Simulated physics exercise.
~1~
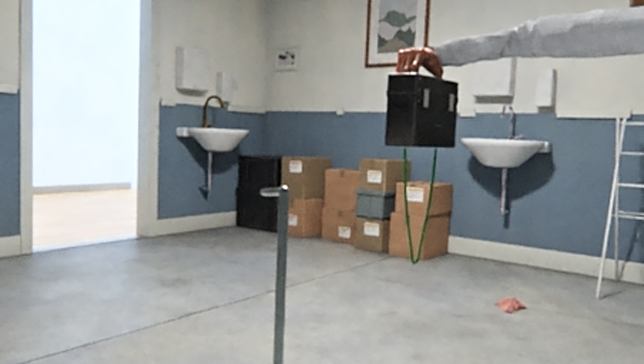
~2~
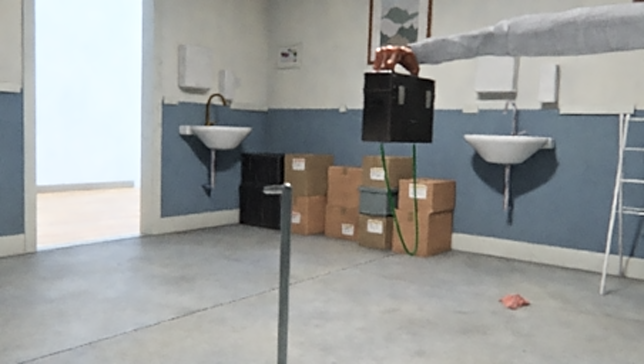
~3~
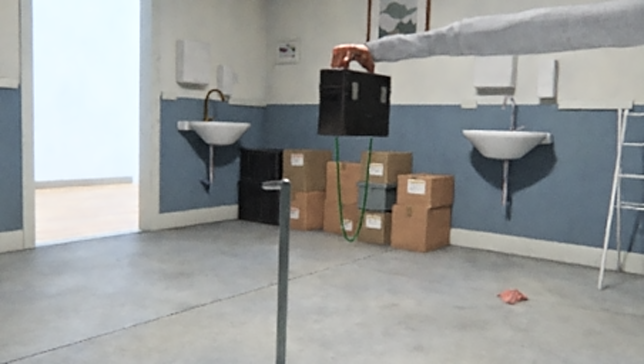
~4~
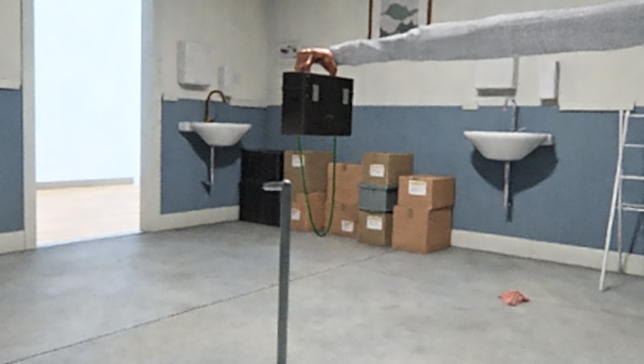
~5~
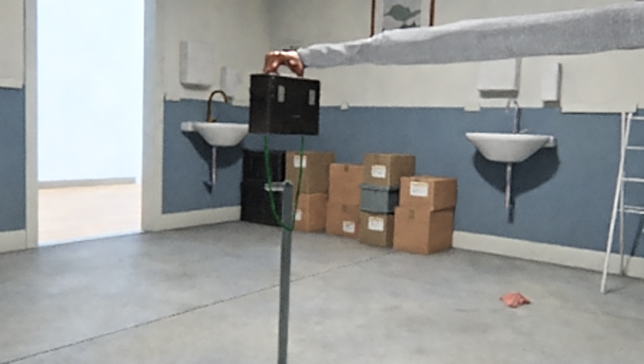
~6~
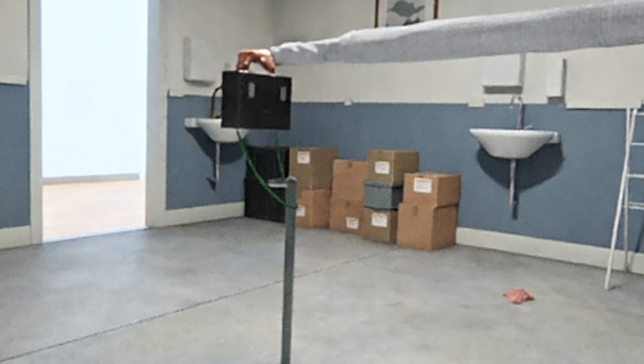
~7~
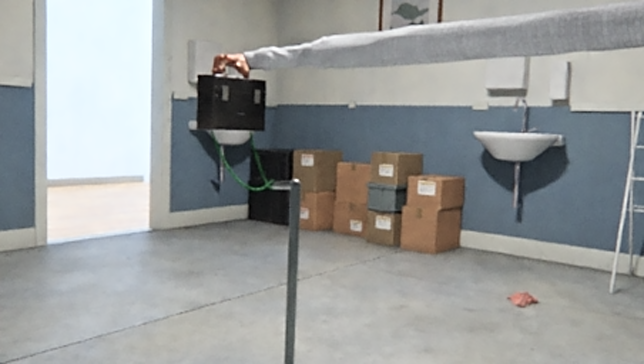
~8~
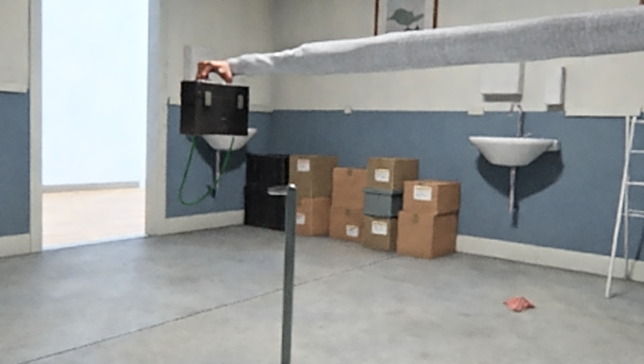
A black case with a green loop dangling beneath it was carried leftward across the room by a hand at the end of a long grey sleeve. The loop trailed near the top of the upright metal post, then swung free as the case passed clear.
